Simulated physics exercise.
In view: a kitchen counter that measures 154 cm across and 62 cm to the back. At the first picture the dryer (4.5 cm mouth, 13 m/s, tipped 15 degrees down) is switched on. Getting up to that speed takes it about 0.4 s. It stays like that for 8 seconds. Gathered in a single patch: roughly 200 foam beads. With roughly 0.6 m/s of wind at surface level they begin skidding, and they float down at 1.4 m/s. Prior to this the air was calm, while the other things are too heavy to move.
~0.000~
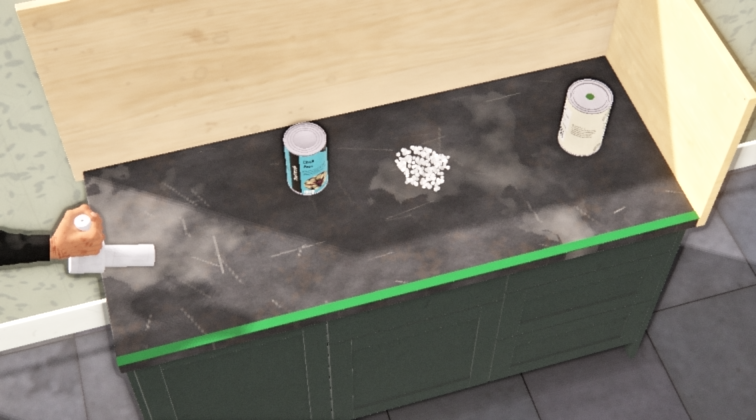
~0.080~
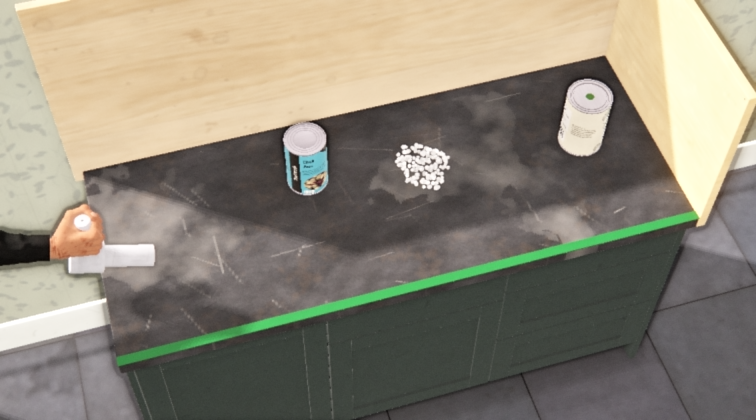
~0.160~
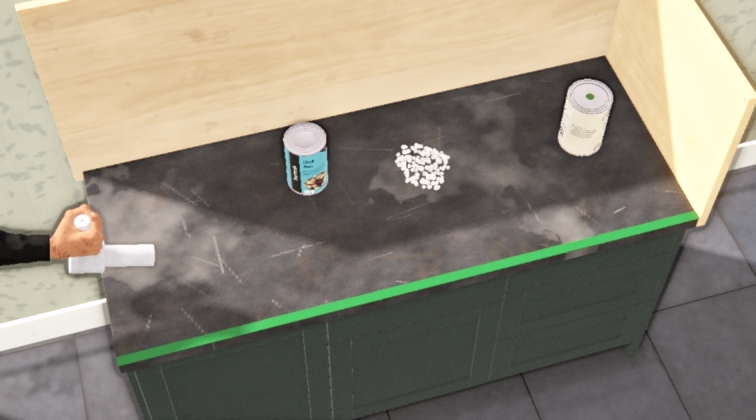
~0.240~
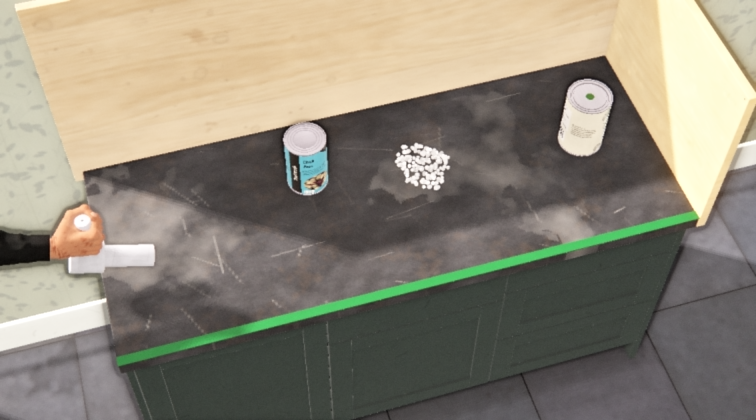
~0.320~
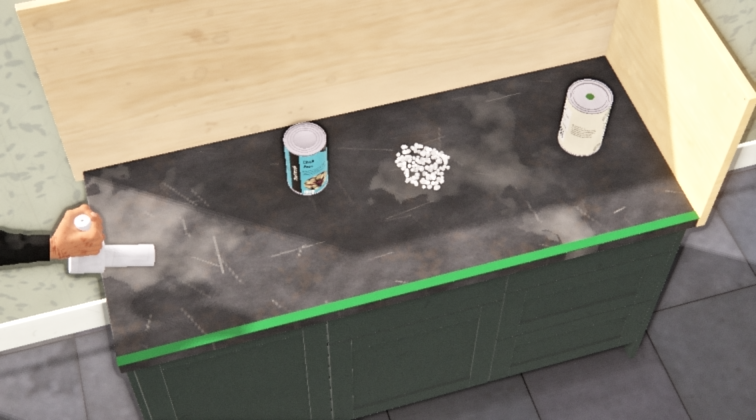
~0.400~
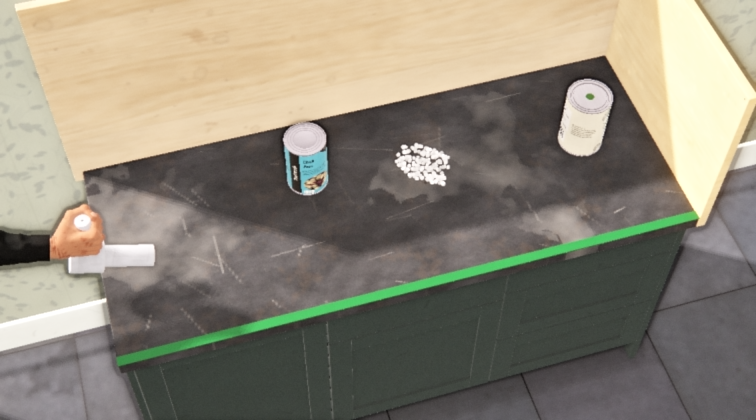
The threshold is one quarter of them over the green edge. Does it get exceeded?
No - at most a quarter is lost there.
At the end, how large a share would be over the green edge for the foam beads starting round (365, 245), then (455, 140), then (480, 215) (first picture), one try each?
Results, one try each: 70 %, 0 %, 60 %.
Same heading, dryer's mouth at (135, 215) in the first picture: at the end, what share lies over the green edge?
Then around 10 percent.
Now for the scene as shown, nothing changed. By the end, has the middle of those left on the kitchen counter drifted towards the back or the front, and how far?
Toward the rear, roughly 20 cm.
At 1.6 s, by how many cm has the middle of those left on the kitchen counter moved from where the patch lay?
It comes to near 65 cm.
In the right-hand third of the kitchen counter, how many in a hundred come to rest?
100 %.
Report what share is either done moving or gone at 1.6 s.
Estimated share: Near 2 %.
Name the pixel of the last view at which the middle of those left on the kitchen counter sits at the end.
The middle lands close to (608, 62) in pixels.
After 1.6 s the count stands so, 0 % are over the green edge; the middle of those still in play is near (600, 62).
After 2.6 s the count stands so, 0 % are over the green edge; the middle of those still in play is near (606, 66).
After 4.4 s the count stands so, 0 % are over the green edge; the middle of those still in play is near (602, 62).
After 8.0 s, at the end, 0 % are over the green edge; the middle of those still in play is near (608, 62).
